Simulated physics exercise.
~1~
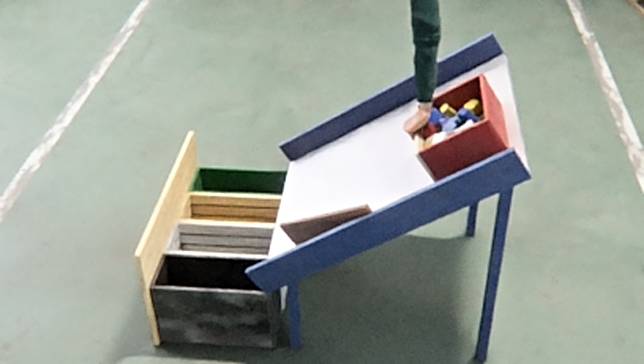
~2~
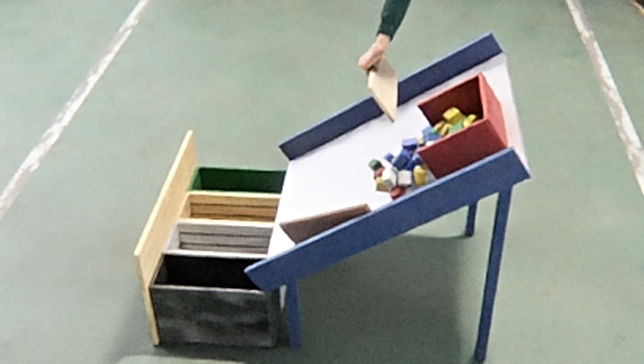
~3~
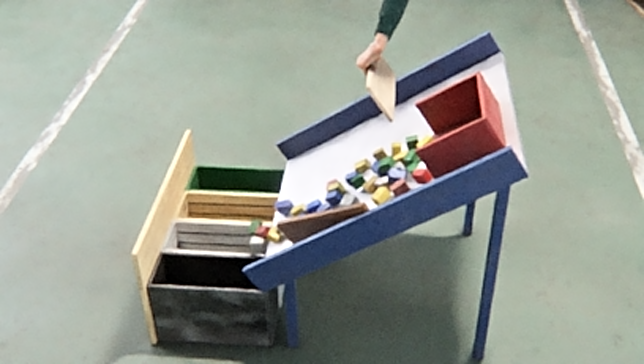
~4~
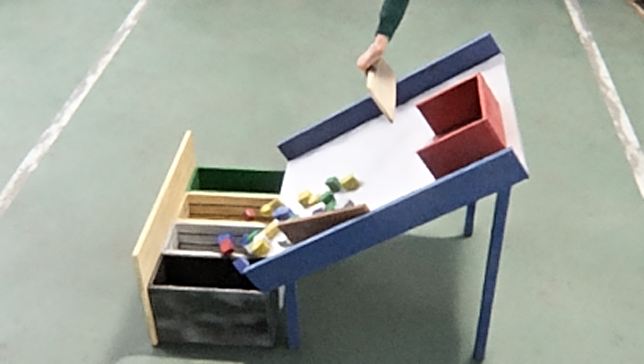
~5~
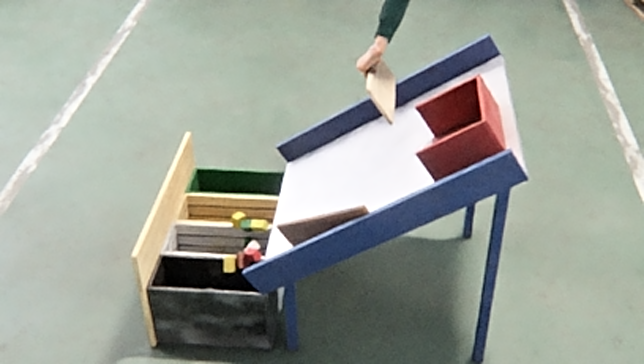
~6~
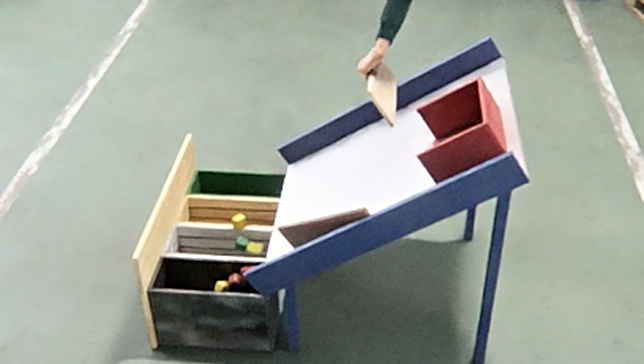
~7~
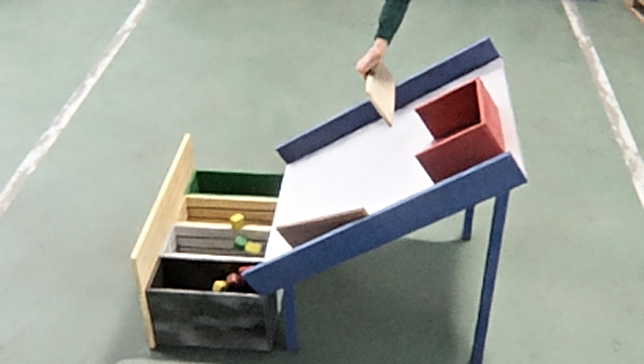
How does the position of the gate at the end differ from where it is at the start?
At the start the gate is at the open side of the red pen, holding the bricks in. At the end it is farther up and to the left, held by a hand clear of the pen above the sloping table.
Colourful toy bricks spill from a red pen as a hand lifts its gate away, tumble down a sloping table past an angled board and drop into the bins at its foot, leaving the pen and slope empty, with some bricks visible in the bins.
